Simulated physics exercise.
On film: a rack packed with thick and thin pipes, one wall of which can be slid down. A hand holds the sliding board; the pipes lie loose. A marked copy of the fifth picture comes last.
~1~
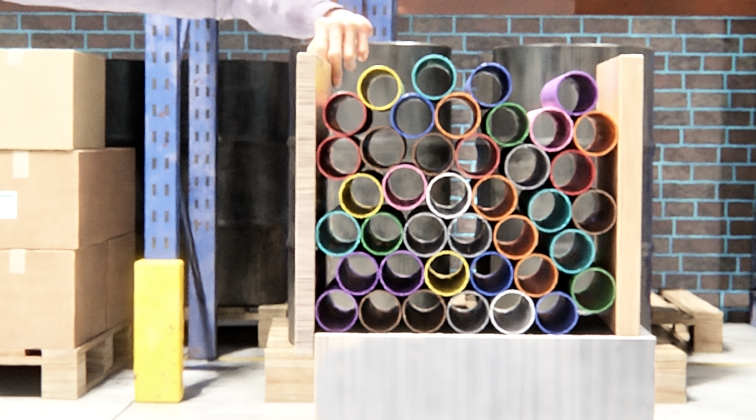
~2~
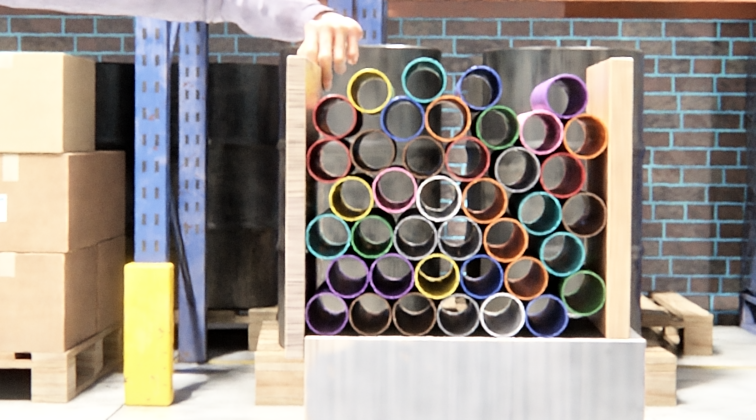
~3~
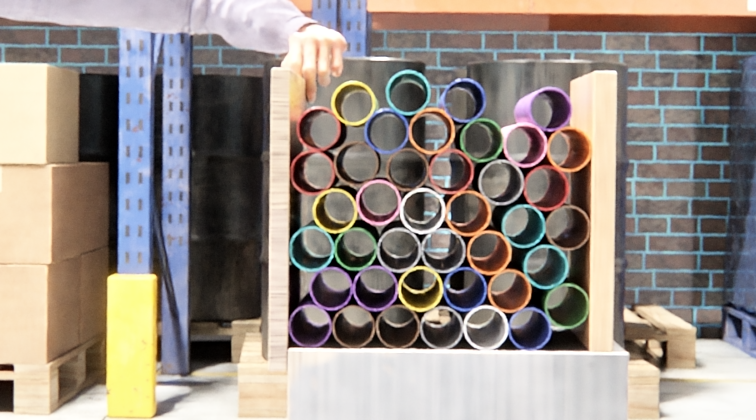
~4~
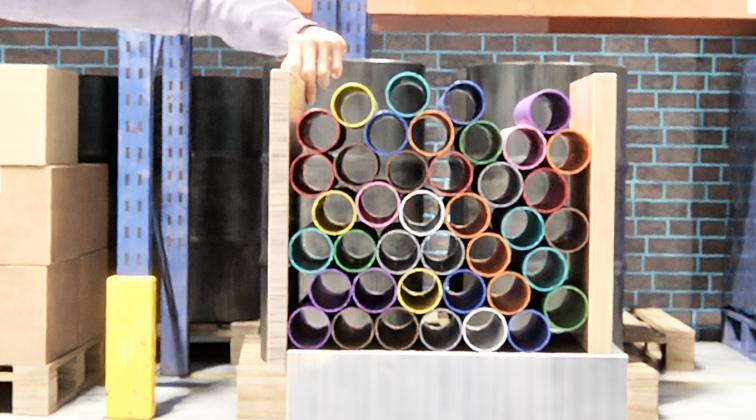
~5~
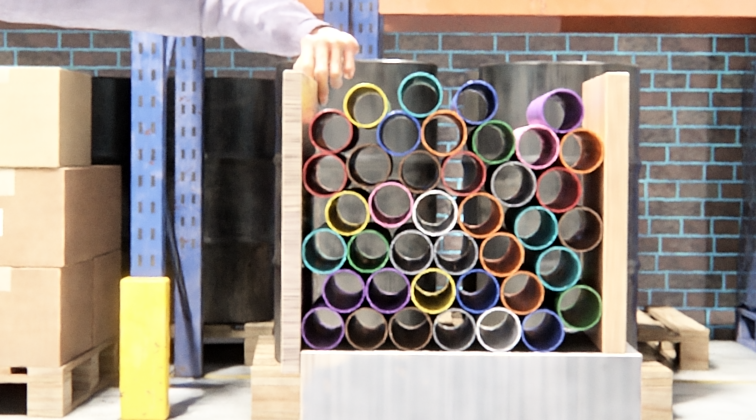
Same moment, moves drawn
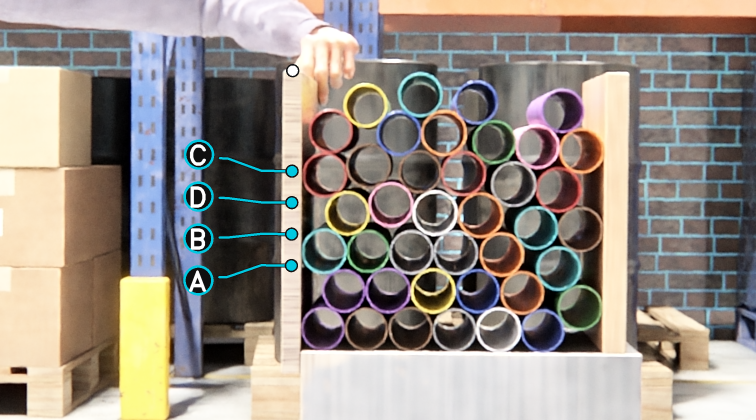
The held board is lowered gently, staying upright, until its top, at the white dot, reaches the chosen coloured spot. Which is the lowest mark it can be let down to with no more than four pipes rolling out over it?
At most to A.
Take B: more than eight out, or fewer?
Fewer than eight.
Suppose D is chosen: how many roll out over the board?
At D the number is one.
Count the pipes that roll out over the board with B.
With B, three.
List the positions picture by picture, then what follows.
In the first frame, an orange pipe (536, 276); a grey pipe (426, 235); a yellow pipe (361, 196).
In the second frame, a yellow pipe (352, 199); a red pipe (328, 161).
In the third frame, an orange pipe (569, 149); a green pipe (482, 140).
In the fourth frame, side board (289, 216); a purple pipe (309, 328).
In the fifth frame, a blue pipe (543, 331); an orange pipe (522, 293); a grey pipe (412, 253).
On the copy, A at (291, 266); B at (292, 234); C at (292, 171); D at (292, 203); the white dot at (293, 70).
On A. First, top of the board (302, 155).
Then, top of the board (302, 250).
Finally, top of the board (302, 265), three out over the board.
By contrast, B three out over the board; C one out over the board; D one out over the board.
